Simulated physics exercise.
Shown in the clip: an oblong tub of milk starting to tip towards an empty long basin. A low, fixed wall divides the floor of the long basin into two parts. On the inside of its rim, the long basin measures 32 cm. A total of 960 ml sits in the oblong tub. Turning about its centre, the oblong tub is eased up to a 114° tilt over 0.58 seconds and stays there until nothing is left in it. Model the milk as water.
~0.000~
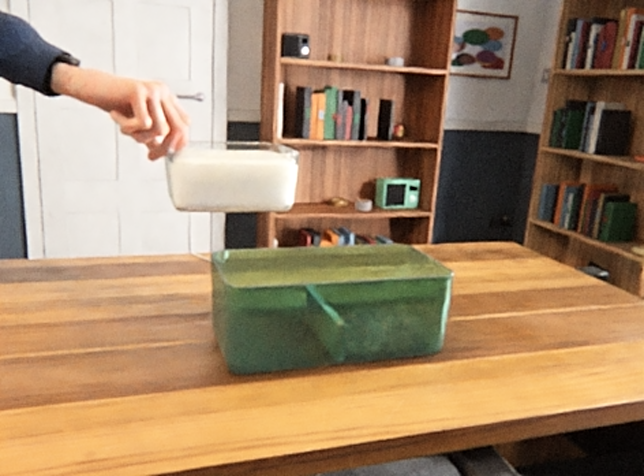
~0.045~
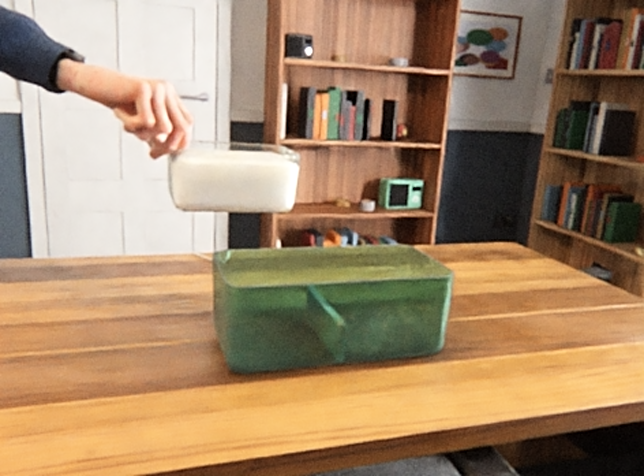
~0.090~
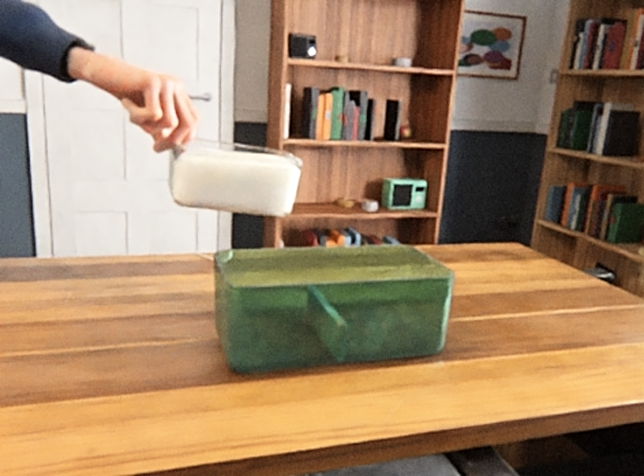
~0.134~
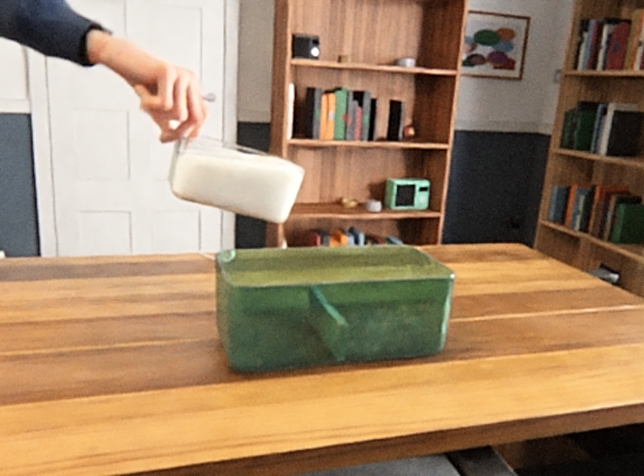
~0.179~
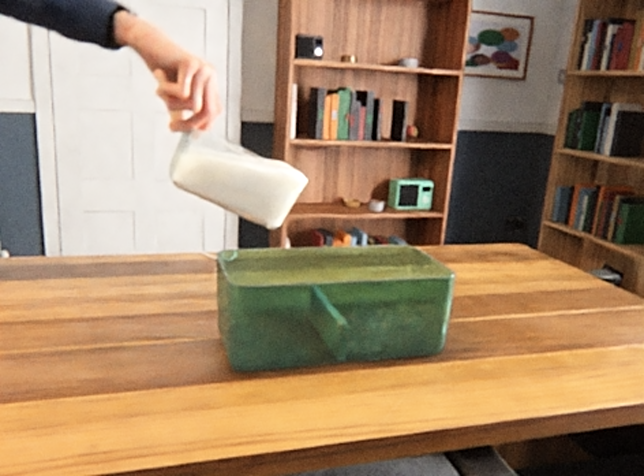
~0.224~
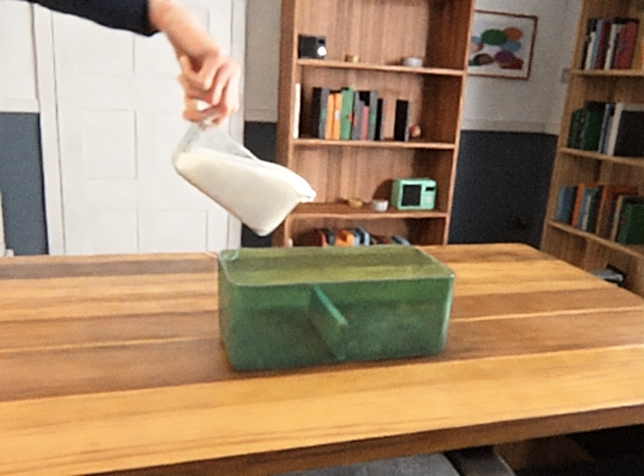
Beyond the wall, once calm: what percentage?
30 out of 100.
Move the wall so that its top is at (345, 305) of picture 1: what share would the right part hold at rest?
Then it comes to around 15 per cent.
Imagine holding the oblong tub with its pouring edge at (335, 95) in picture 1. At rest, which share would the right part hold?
In that case roughly 70 per cent.
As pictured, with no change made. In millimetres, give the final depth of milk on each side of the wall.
Once settled, the left stands around 28 mm and the right around 12 mm.
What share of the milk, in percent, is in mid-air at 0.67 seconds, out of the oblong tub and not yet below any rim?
Roughly 12 %.
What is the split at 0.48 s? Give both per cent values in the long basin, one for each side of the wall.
Roughly 38 sits left and 24 sits right.
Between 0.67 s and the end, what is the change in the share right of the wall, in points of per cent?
The share ends bigger than before, by about 3 %.
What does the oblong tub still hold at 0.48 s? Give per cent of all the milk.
Some 10 per cent.
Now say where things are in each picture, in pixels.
In the first frame, it leans 0°; its right rim is at (289, 151); the milk meets the walls at (169, 155) and (285, 157); the long basin's rim runs from (219, 269) to (431, 260); the wall's top is at (325, 306).
In the second frame, it leans 2°; its right rim is at (291, 153); the milk meets the walls at (171, 154) and (287, 158).
In the third frame, it leans 7°; its right rim is at (293, 159); the milk meets the walls at (174, 153) and (289, 161).
In the fourth frame, it leans 14°; its right rim is at (295, 167); the milk meets the walls at (177, 152) and (293, 164).
In the fifth frame, it leans 25°; its right rim is at (296, 179); the milk meets the walls at (179, 153) and (295, 172); 3 per cent is over the edge.
In the sixth frame, it leans 37°; its right rim is at (294, 191); the milk meets the walls at (179, 151) and (284, 176); 9 per cent is over the edge.
By 0.48 s the tilt is 106° and 10 per cent is still to pour, 38 is left of the wall and 25 right of it.
By 0.67 s the tilt is 114° and 1 per cent is still to pour, 58 is left of the wall and 27 right of it.
By 0.87 s the tilt is 114° and 0 per cent is still to pour, 62 is left of the wall and 29 right of it.
By 1.08 s the tilt is 114° and 0 per cent is still to pour, 63 is left of the wall and 30 right of it.
At rest 62 per cent lies left of the wall, 30 right of it and 8 outside.
